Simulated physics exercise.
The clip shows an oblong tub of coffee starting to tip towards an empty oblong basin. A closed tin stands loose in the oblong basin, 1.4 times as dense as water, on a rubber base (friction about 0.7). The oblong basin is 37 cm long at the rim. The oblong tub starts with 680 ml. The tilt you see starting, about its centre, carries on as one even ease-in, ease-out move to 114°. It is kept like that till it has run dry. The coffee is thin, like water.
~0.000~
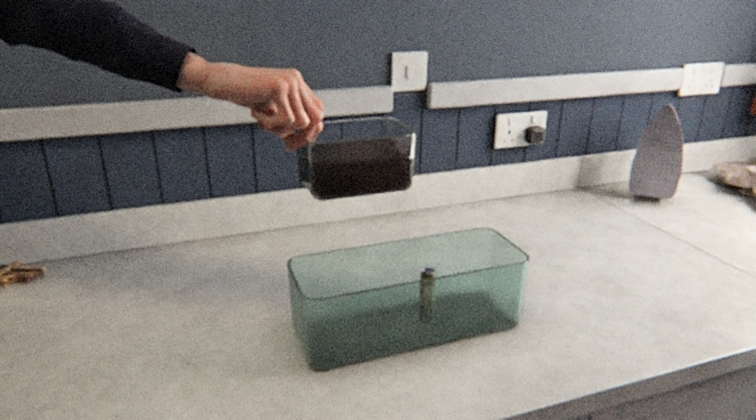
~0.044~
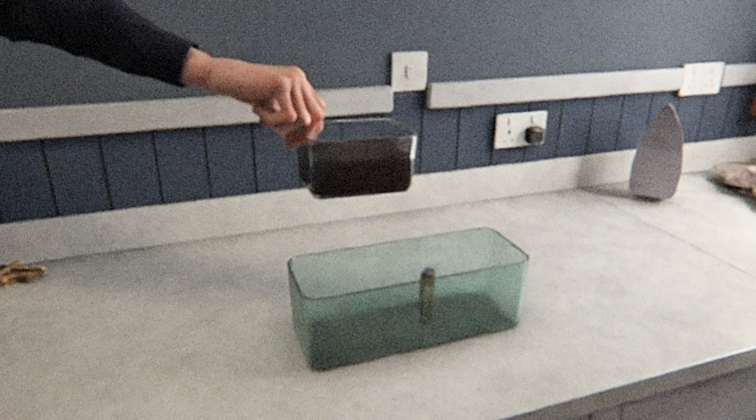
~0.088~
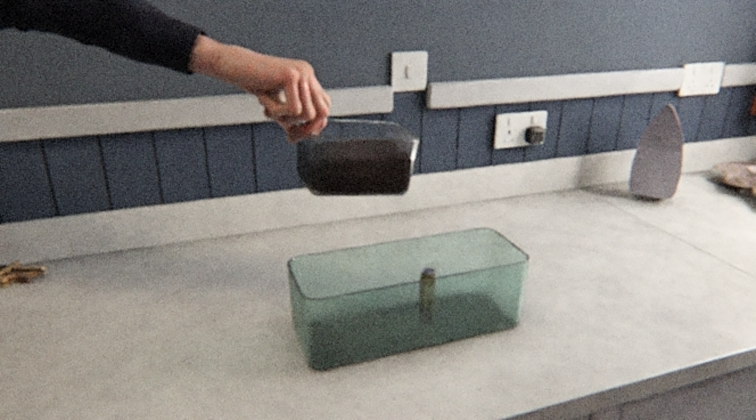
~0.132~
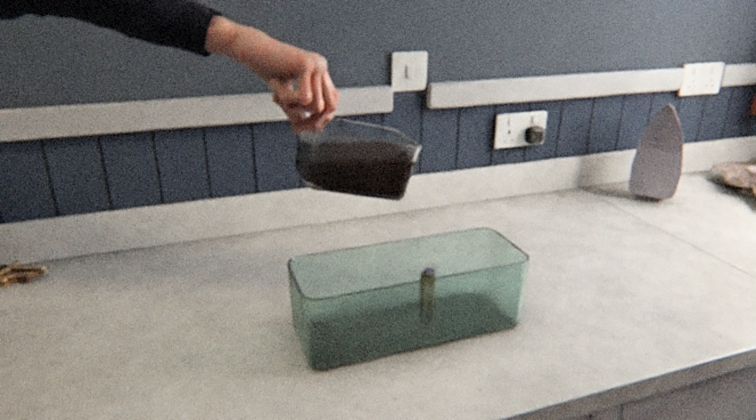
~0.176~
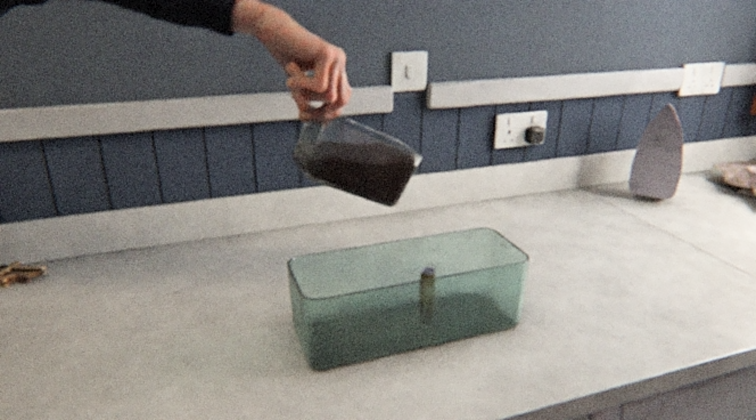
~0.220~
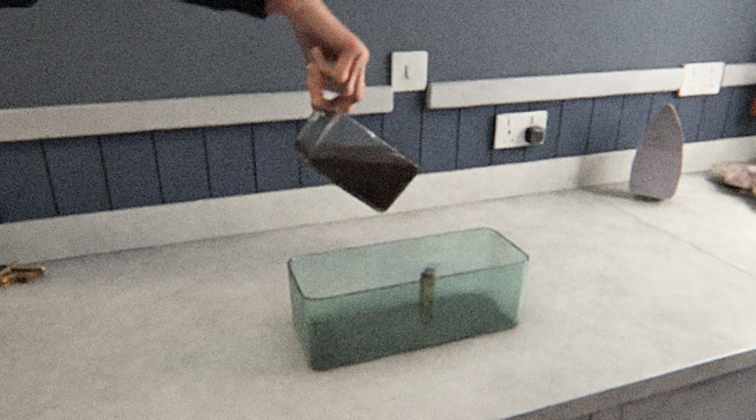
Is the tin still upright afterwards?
The tin keeps standing.
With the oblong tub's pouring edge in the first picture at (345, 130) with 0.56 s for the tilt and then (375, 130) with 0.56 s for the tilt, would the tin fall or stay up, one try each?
First it stays up; then it falls.
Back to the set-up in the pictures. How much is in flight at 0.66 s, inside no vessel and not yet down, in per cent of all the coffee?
Some 7 per cent.
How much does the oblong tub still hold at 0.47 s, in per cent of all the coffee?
About 16 per cent.
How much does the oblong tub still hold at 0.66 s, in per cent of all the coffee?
About 1 per cent.
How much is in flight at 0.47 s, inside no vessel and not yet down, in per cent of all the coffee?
About 58 per cent.
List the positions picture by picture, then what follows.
It leans 0°; its right rim is at (405, 126); the coffee meets the walls at (304, 155) and (401, 145); the oblong basin's rim runs from (295, 280) to (511, 243); the tin's top is at (428, 273), in the first frame.
It leans 2°; its right rim is at (406, 128); the coffee meets the walls at (304, 154) and (401, 146), in the second frame.
It leans 7°; its right rim is at (408, 133); the coffee meets the walls at (305, 153) and (402, 147), in the third frame.
It leans 15°; its right rim is at (409, 140); the coffee meets the walls at (304, 151) and (403, 149), in the fourth frame.
It leans 26°; its right rim is at (410, 150); the coffee meets the walls at (303, 150) and (405, 151), in the fifth frame.
It leans 38°; its right rim is at (409, 163); the coffee meets the walls at (302, 148) and (404, 154); 1 per cent is over the edge, in the sixth frame.
Then, 0.47 s in, the tilt is 107° and 15 per cent is still to pour; the tin stands where it began.
Then, 0.66 s in, the tilt is 114° and 1 per cent is still to pour; the tin stands where it began.
Then, 0.85 s in, the tilt is 114° and 0 per cent is still to pour; the tin stands where it began.
Then, 1.06 s in, the tilt is 114° and 0 per cent is still to pour; the tin stands where it began.
Finally, the tin stands where it began.
